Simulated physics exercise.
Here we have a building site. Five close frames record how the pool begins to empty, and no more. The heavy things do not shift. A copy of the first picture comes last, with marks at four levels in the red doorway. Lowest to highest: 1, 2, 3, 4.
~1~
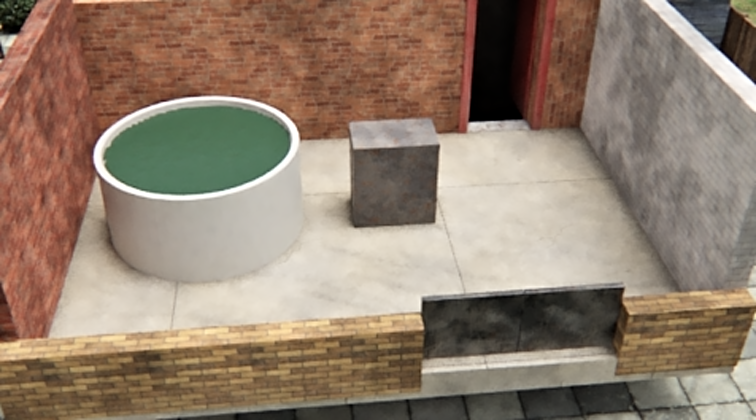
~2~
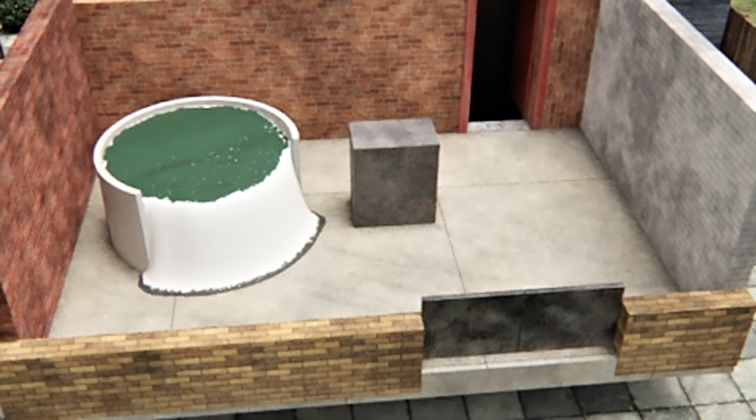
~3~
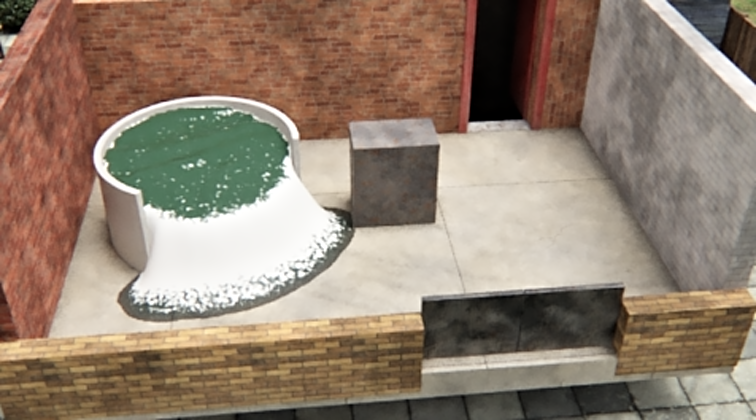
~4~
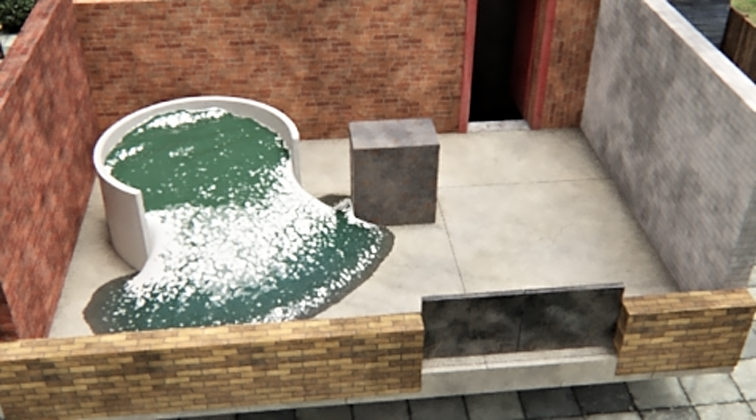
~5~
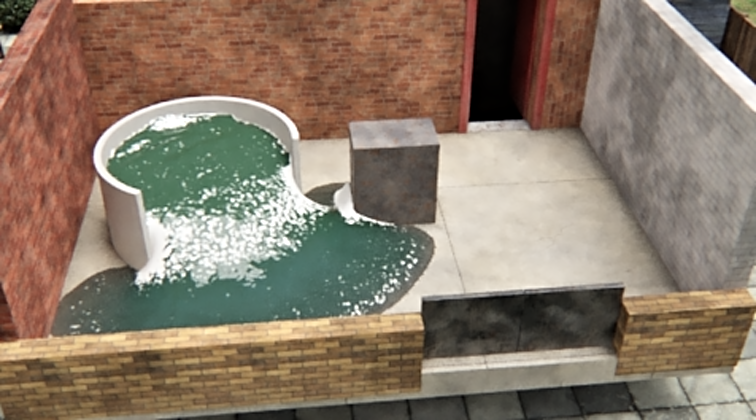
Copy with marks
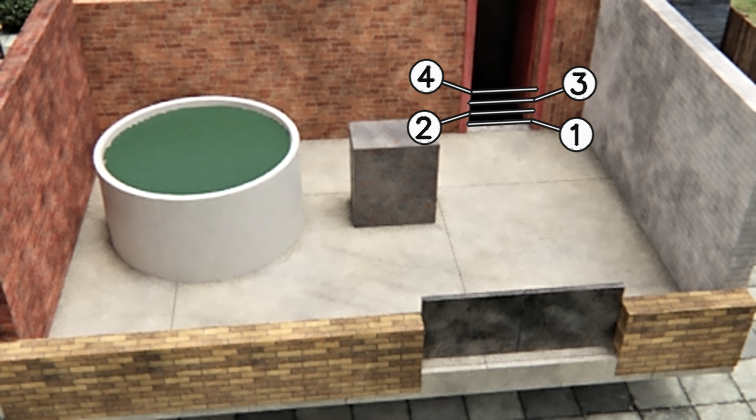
Green water pours from a round white pool and spreads across the walled concrete floor.
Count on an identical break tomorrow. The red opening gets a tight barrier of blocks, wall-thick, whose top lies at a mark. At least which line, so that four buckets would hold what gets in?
Use line 2.
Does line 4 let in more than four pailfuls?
No, that is safe.
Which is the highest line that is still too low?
That would be 1.
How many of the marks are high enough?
Three.
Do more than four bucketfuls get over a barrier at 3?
No.
On the marked copy, 1 at (500, 122); 2 at (501, 112); 3 at (502, 101); 4 at (503, 90); from the bottom up 1, 2, 3, 4.
For line 1, some 15 bucketfuls get in.
For line 2, a splash gets over, under a bucket.
For line 3, nothing gets over.
For line 4, nothing gets over.
